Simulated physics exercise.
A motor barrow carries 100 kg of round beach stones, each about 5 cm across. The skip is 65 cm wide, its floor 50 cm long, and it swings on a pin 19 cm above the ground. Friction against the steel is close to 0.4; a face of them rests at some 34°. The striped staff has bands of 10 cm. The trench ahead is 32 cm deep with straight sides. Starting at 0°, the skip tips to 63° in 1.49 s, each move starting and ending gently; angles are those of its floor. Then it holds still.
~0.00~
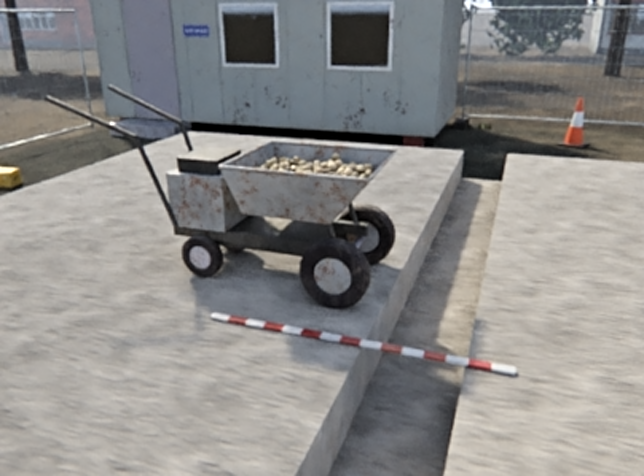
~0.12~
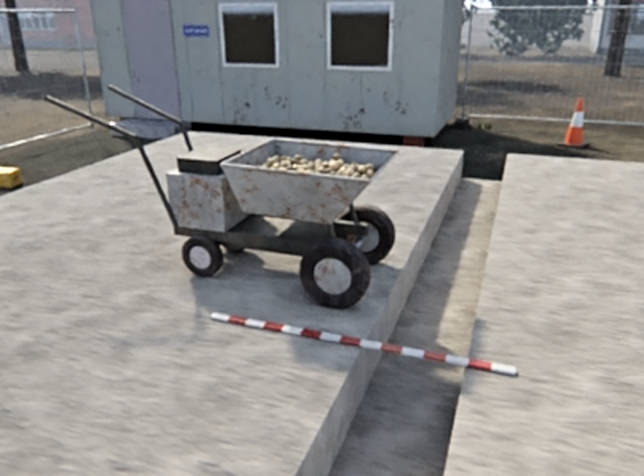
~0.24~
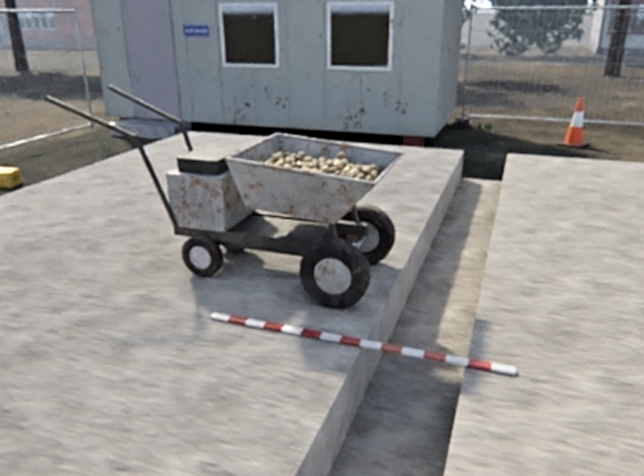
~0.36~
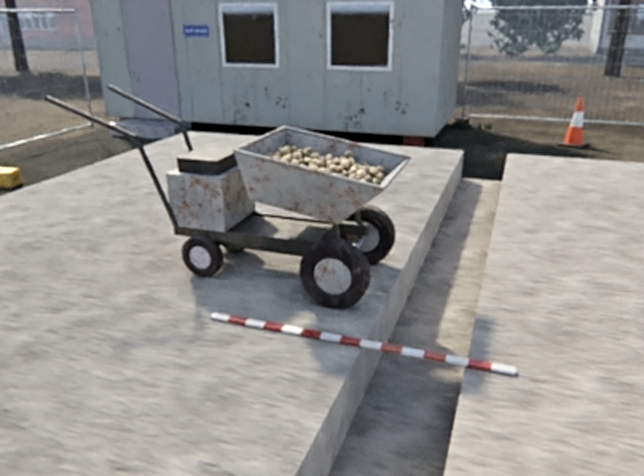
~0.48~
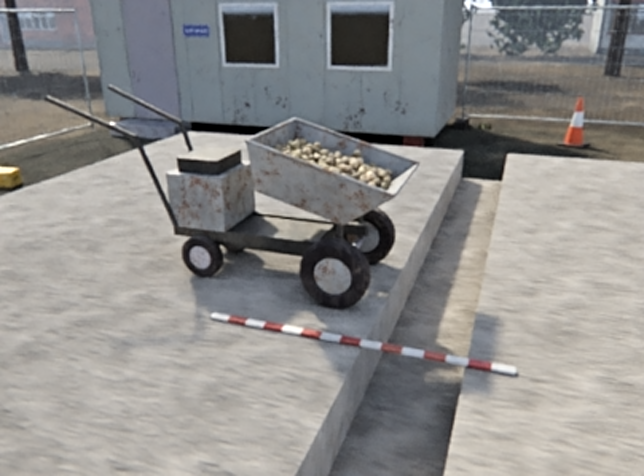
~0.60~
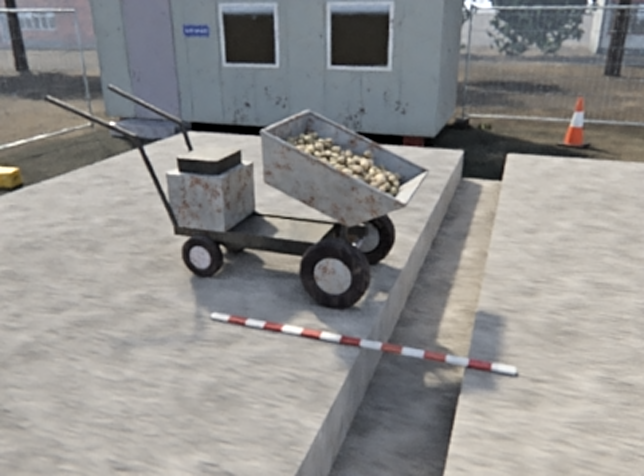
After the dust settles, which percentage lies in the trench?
Close to 58 in a hundred.
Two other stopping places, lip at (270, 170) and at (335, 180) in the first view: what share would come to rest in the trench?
First some 75, then 95 per cent.
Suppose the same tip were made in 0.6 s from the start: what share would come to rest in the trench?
In that case some 40 per cent.
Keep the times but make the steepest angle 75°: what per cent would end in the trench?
Then about 45 per cent.
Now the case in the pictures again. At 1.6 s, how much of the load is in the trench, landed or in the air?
About 15 per cent by then.
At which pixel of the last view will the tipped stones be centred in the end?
Their middle is at about (470, 336).
After 1.1 s the floor is at 53°; 100 % in the skip; the foremost stones are at (436, 234).
After 1.6 s the floor is at 63°; 62 % in the skip, 16 % in the trench, 22 % past the trench; the foremost stones are at (529, 313).
After 1.9 s the floor is at 63°; 32 % in the skip, 26 % in the trench, 42 % past the trench; the foremost stones are at (611, 311).
After 3.9 s the floor is at 63°; 0 % in the skip, 58 % in the trench, 42 % past the trench; the foremost stones are past the picture's edge.
